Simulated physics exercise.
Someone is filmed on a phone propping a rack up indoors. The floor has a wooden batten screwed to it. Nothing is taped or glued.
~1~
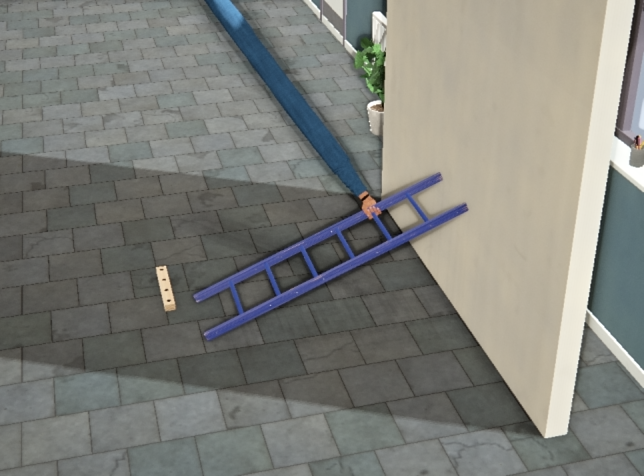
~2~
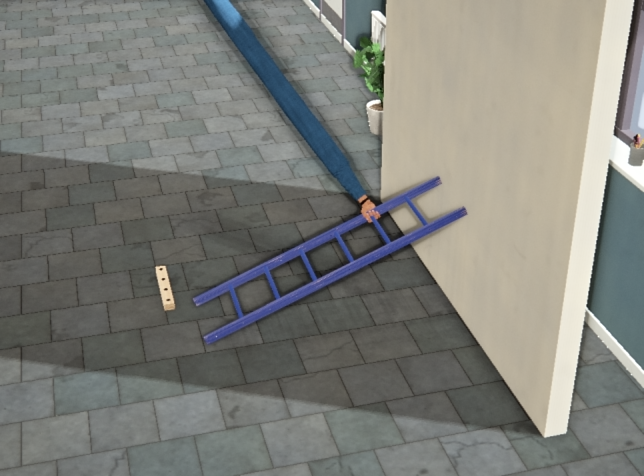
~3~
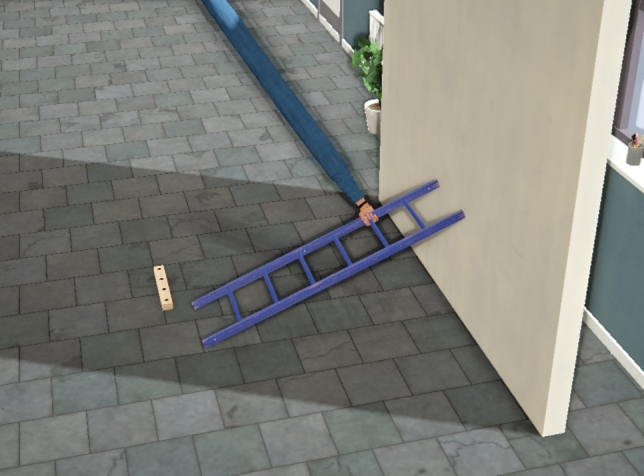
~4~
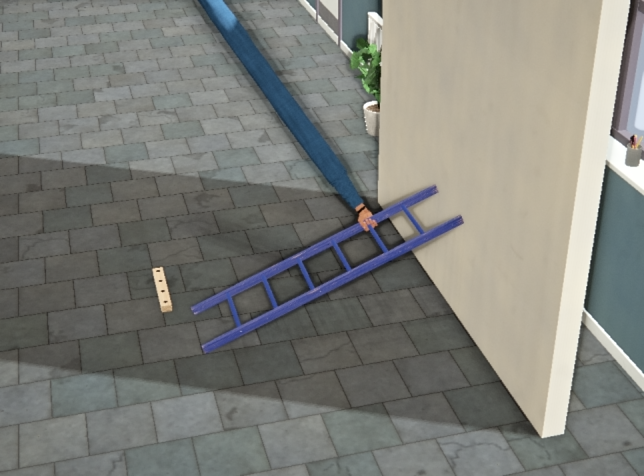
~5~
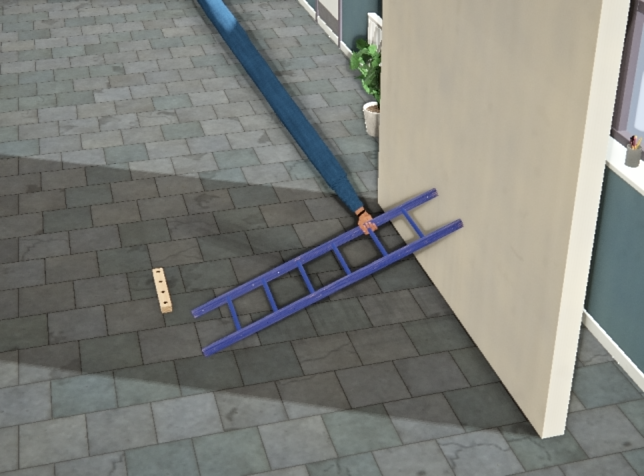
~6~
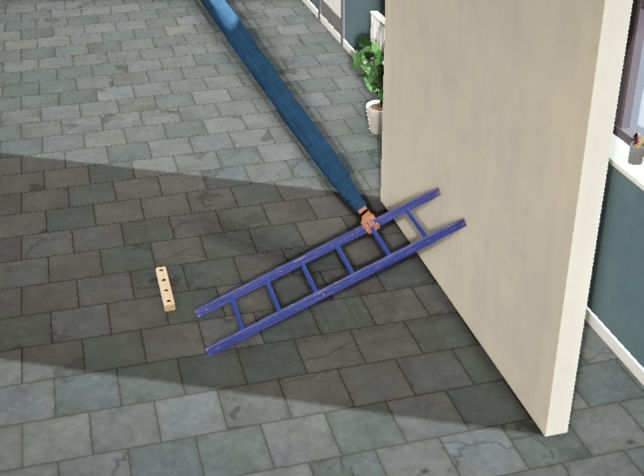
A blue ladder-like rack lies at a slant across grey paving in a shadowed area, seen from above, its right end by a large cream panel. A hand on a long blue-sleeved arm reaches from the top to grip it, with a small wooden batten at left and a potted plant behind. The hand shifts the rack very slightly downward, while the view wavers faintly.
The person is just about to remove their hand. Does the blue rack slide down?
I expect it will skid away at the bottom.
Then, 0.28 s on from there, blue rack turned 11° from its first pose near (321, 291).
Then, 0.44 s on from there, blue rack turned 22° from its first pose near (318, 307).
In the end, the blue rack slides out and falls, near (318, 314).
